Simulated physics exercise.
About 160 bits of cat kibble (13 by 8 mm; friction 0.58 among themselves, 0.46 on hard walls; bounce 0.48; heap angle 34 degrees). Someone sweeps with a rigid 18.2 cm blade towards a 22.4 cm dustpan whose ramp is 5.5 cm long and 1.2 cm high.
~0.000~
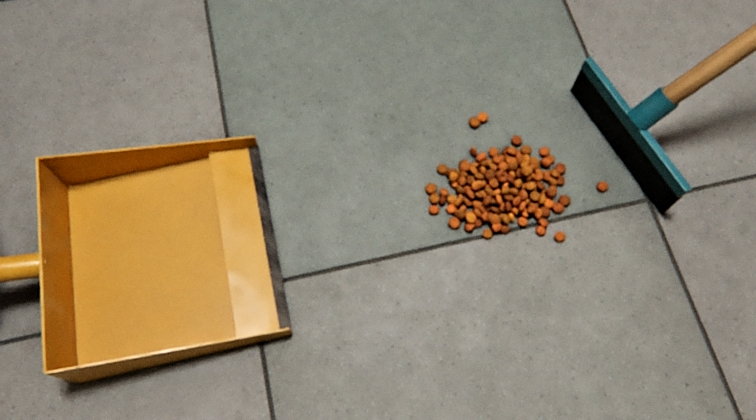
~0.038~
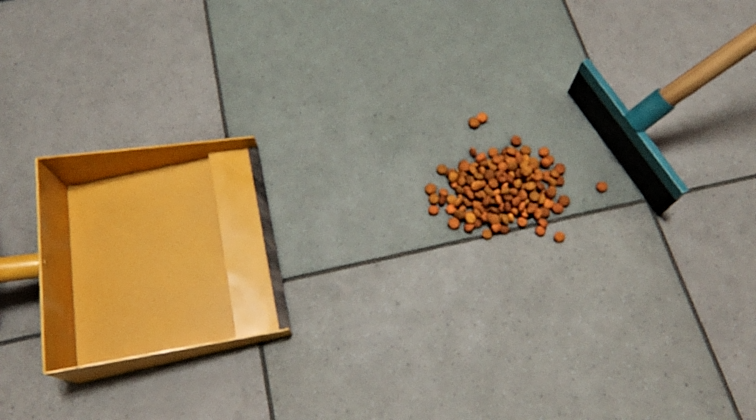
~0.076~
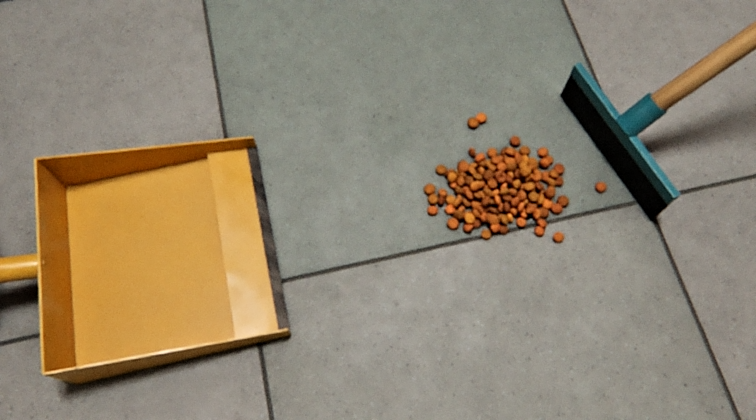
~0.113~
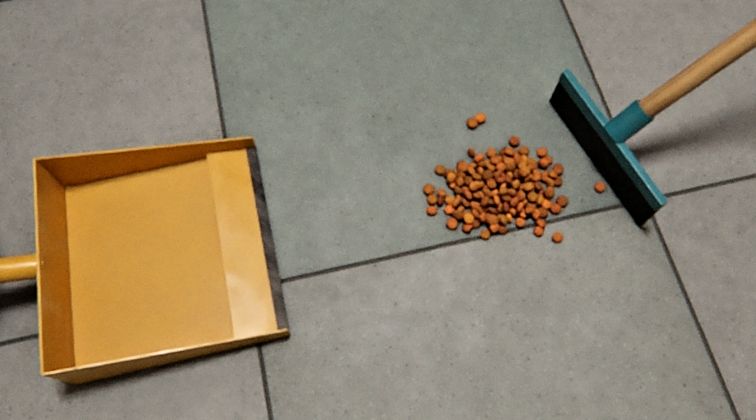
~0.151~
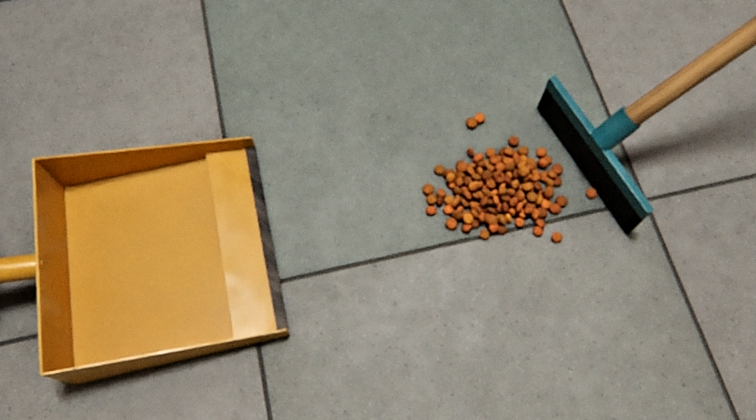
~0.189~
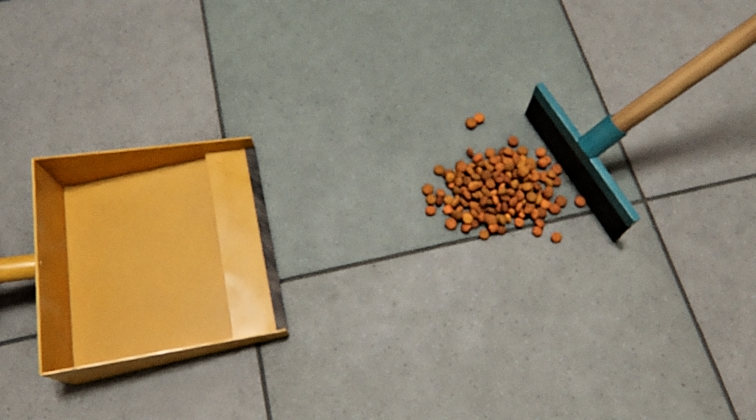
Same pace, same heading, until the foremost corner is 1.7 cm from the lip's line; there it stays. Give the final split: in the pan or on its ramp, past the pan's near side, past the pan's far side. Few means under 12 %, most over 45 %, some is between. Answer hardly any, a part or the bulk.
Pan: A part, near side: A part, far side: Hardly any.
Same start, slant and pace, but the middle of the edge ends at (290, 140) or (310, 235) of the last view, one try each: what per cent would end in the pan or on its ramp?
Some 0 and 25 per cent.
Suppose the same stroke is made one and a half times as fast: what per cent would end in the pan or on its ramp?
In that case some 25 per cent.
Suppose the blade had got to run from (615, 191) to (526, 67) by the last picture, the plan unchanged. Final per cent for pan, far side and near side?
Pan 0, far 5, near 0.
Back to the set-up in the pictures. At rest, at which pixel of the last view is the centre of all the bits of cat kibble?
Near (295, 300).
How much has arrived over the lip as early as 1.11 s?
Some 20 per cent.
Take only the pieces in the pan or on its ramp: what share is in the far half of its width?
About 0 per cent.
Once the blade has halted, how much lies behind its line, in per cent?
Roughly 20 per cent.
After 0.53 s, middle of the blade 20 cm from the lip; 0 % over the lip, far side 0 %, near side 5 %.
After 0.76 s, middle of the blade 10 cm from the lip; 0 % over the lip, far side 0 %, near side 15 %.
After 1.11 s, middle of the blade 4 cm from the lip; 20 % over the lip, far side 0 %, near side 30 %.
By 1.6 s all is still; pan 20 %, near side 30 %, far side 0 %, in front of the lip or behind the blade 50 %.
